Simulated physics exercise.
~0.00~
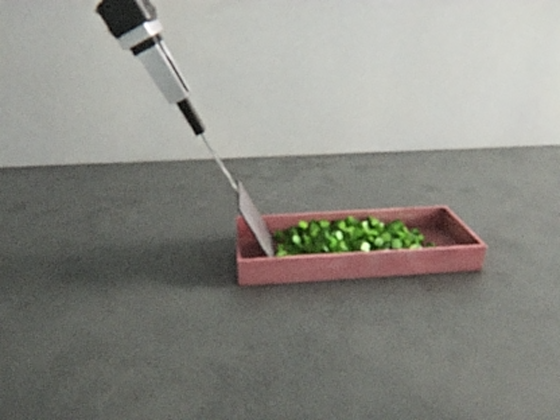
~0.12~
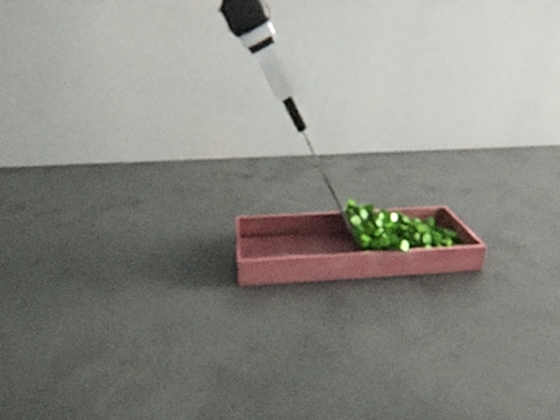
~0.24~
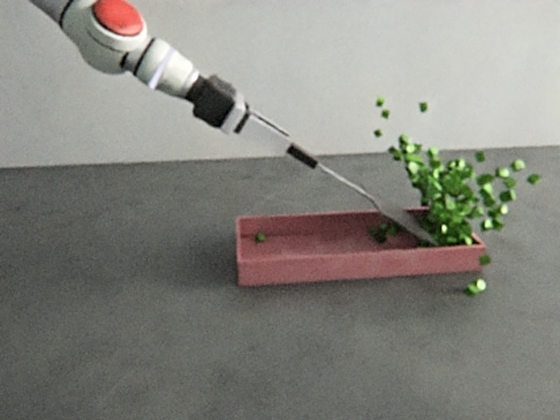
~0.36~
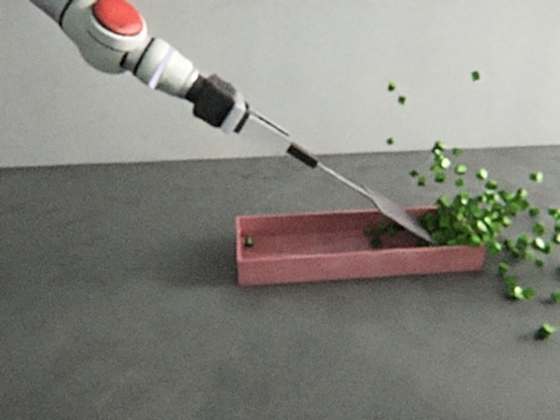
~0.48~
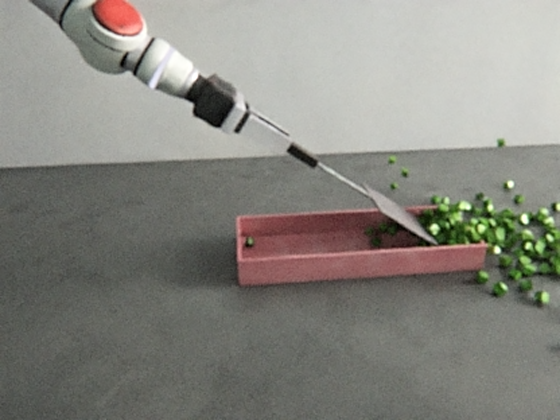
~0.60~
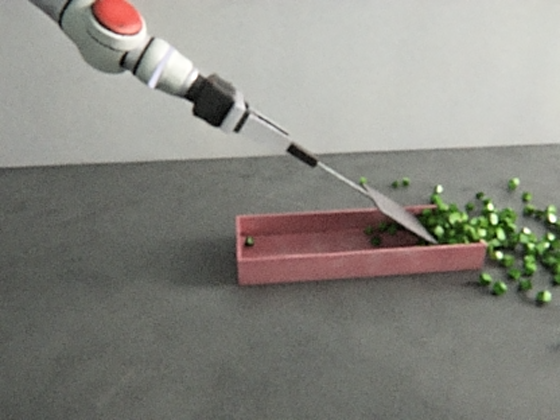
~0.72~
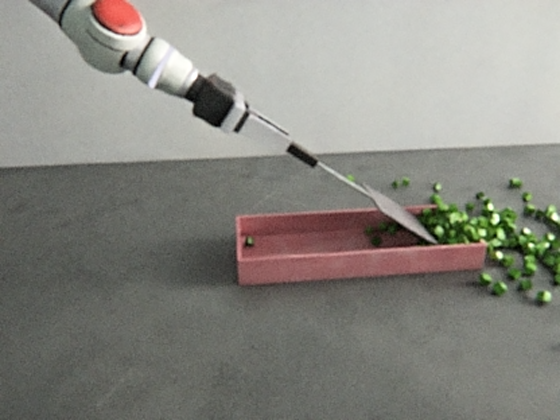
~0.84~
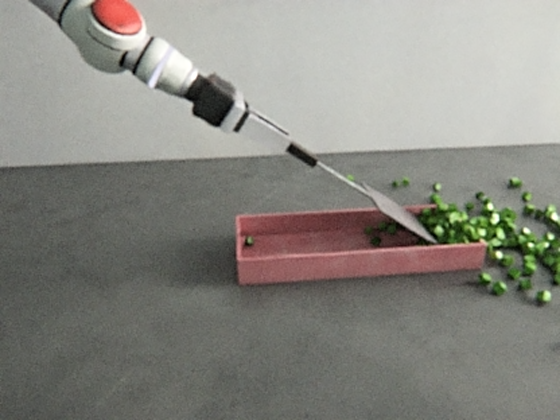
At the start, a flat metal turner held by a robot arm stands at the left end of a pinkish-red tin, beside a low heap of small green vegetable dice on a grey surface. The turner sweeps right, pushing the dice into a steeper pile toward the far end. It then tilts lower as it reaches that end, and dice burst upward and over the rim. The blade stops while the airborne pieces fall and scatter to the right. Finally the arm holds still, with many dice outside the tin, others heaped at its right end, and one stray piece at the left.
